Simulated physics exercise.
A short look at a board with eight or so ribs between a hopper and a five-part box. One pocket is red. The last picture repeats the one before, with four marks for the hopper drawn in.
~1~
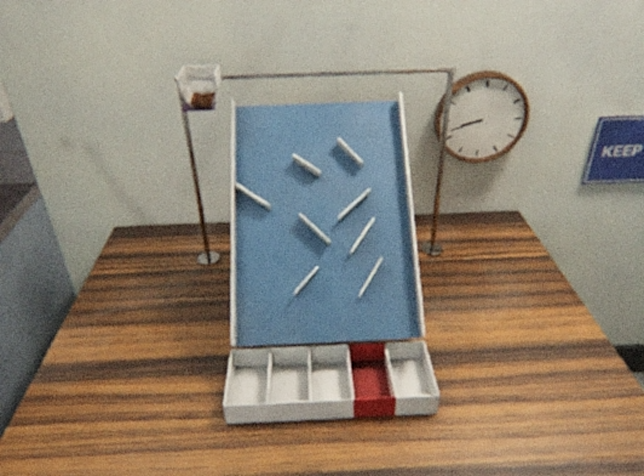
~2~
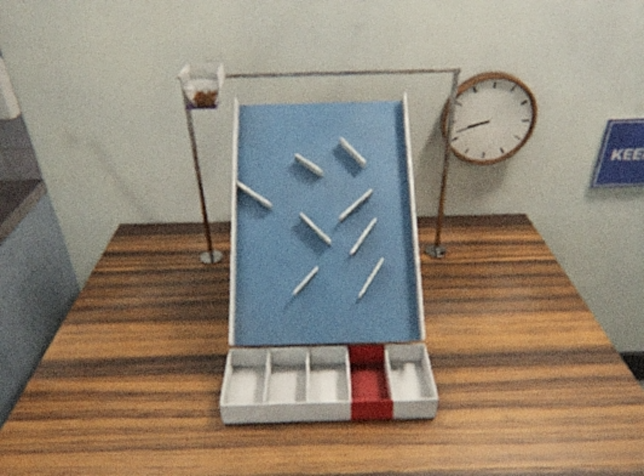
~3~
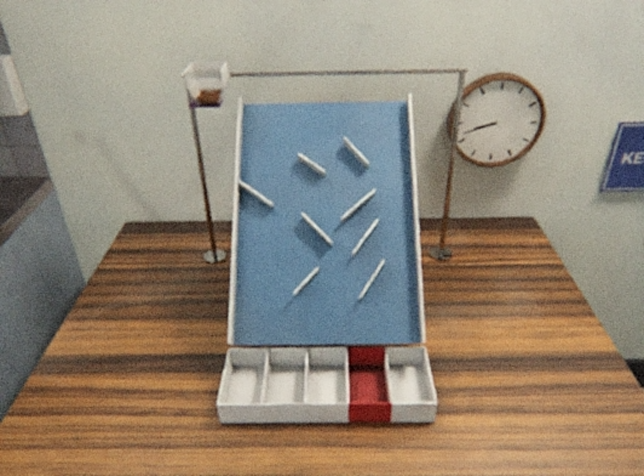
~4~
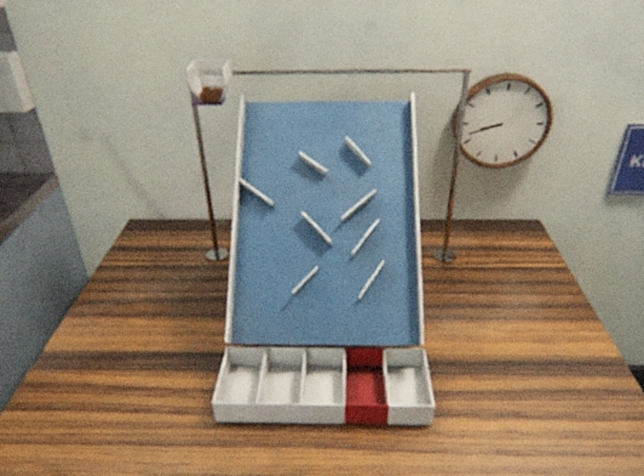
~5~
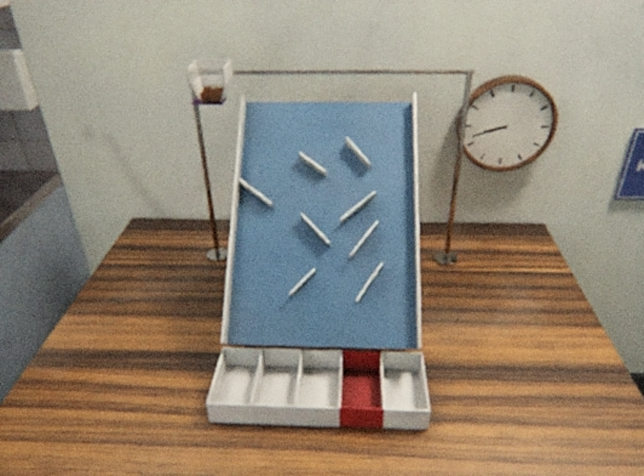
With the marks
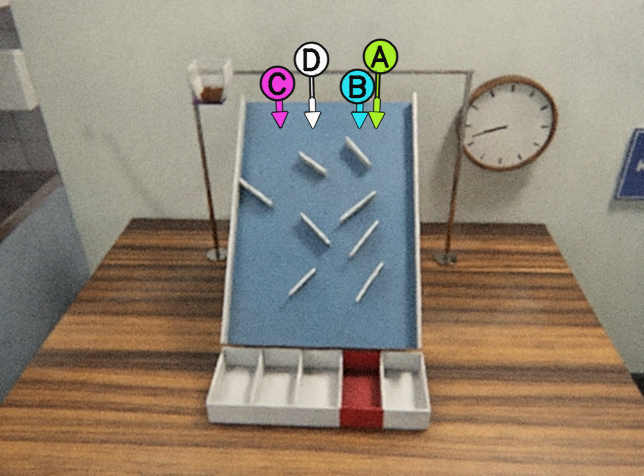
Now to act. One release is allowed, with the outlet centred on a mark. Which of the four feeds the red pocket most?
The best mark is D.
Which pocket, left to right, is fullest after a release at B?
It is the fifth one.
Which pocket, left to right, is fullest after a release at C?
The first.
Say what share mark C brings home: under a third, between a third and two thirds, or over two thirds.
It is under a third.
On the marked copy, mark A meets the board at (376, 122); mark B meets the board at (359, 122); mark C meets the board at (280, 121); mark D meets the board at (312, 122).
For mark A, only a few in the red pocket, all but a few in other pockets, a small share outside the box.
For mark B, a small share in the red pocket, all but a few in other pockets.
For mark C, only a few in the red pocket, all but a few in other pockets.
For mark D, close to half in the red pocket, close to a third in other pockets.
